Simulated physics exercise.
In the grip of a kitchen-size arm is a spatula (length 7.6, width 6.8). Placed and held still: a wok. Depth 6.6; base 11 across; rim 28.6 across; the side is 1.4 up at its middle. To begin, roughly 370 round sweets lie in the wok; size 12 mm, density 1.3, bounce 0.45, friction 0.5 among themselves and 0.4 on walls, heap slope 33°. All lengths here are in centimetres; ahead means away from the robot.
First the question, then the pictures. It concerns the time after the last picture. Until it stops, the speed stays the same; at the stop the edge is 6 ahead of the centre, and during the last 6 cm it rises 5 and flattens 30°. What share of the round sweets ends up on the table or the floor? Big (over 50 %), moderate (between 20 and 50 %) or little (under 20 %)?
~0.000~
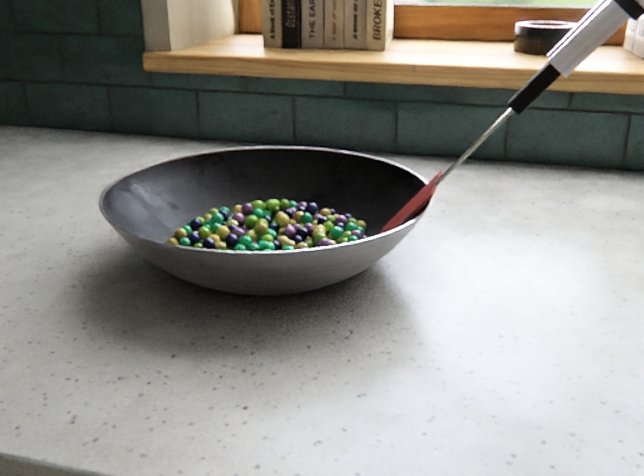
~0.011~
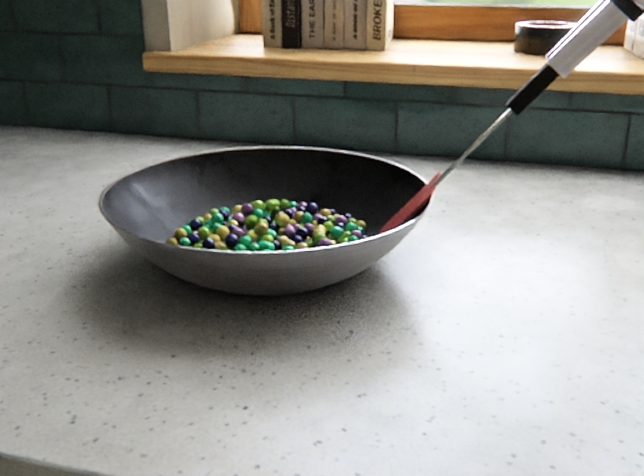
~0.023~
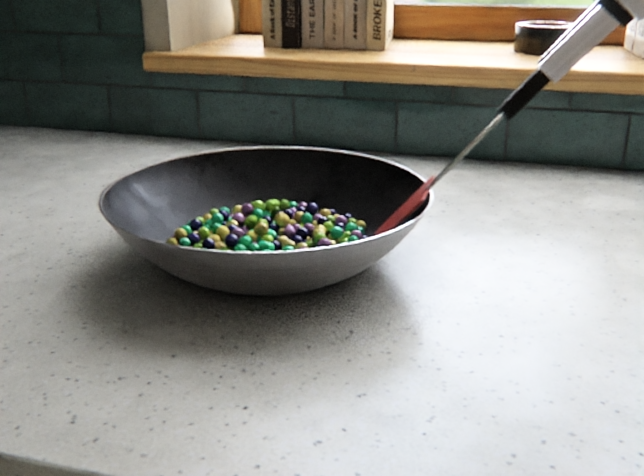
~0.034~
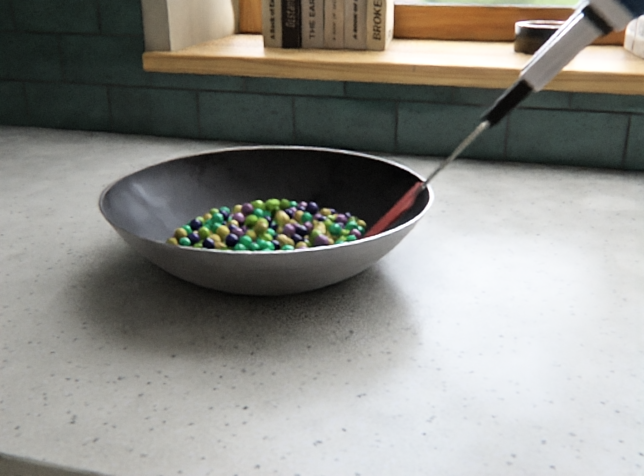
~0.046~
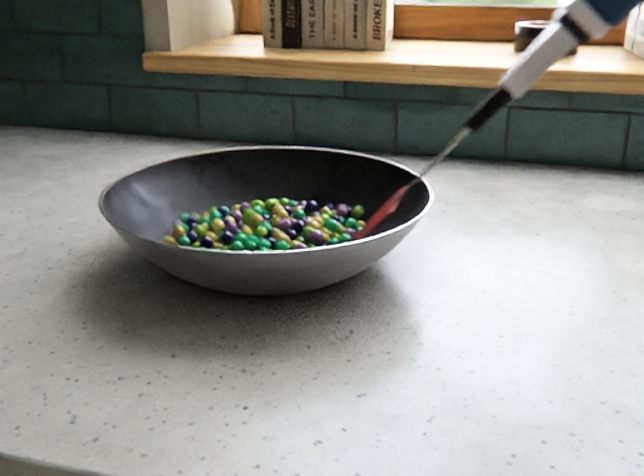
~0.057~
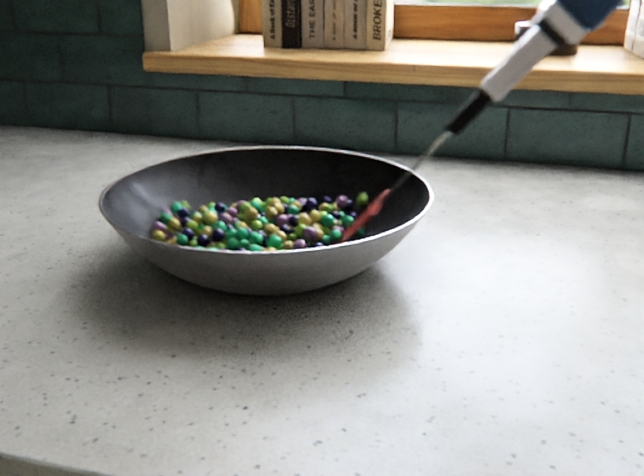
The share is little.
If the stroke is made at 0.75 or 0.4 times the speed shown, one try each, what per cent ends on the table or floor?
I'd expect close to 5 and then close to 0 percent.
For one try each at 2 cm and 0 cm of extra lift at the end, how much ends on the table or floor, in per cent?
Close to 5 and 5 percent respectively.
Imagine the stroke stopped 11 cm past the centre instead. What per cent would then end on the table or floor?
That would be something like 25 in a hundred.
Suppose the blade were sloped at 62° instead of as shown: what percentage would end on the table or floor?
In that case around 5 per cent.
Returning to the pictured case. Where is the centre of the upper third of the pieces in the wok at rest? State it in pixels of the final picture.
I'd say around pixel (182, 220).
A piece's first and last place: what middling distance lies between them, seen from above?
I'd put it at close to 4 centimetres.
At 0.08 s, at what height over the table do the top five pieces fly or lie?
Roughly 6 cm above the table.
After 0.08 s, sloping 50°, highest piece 6 above the table; 371 in the wok.
After 0.11 s, sloping 41°, highest piece 8 above the table; 371 in the wok.
After 0.33 s, sloping 20°, highest piece 8 above the table; 336 in the wok, 21 on the table or floor, 14 on the blade or in flight.
After 1.38 s, sloping 20°, highest piece 6 above the table; 336 in the wok, 35 on the table or floor.
At rest, 336 in the wok, 35 on the table or floor. That is 9 % on the table or floor.
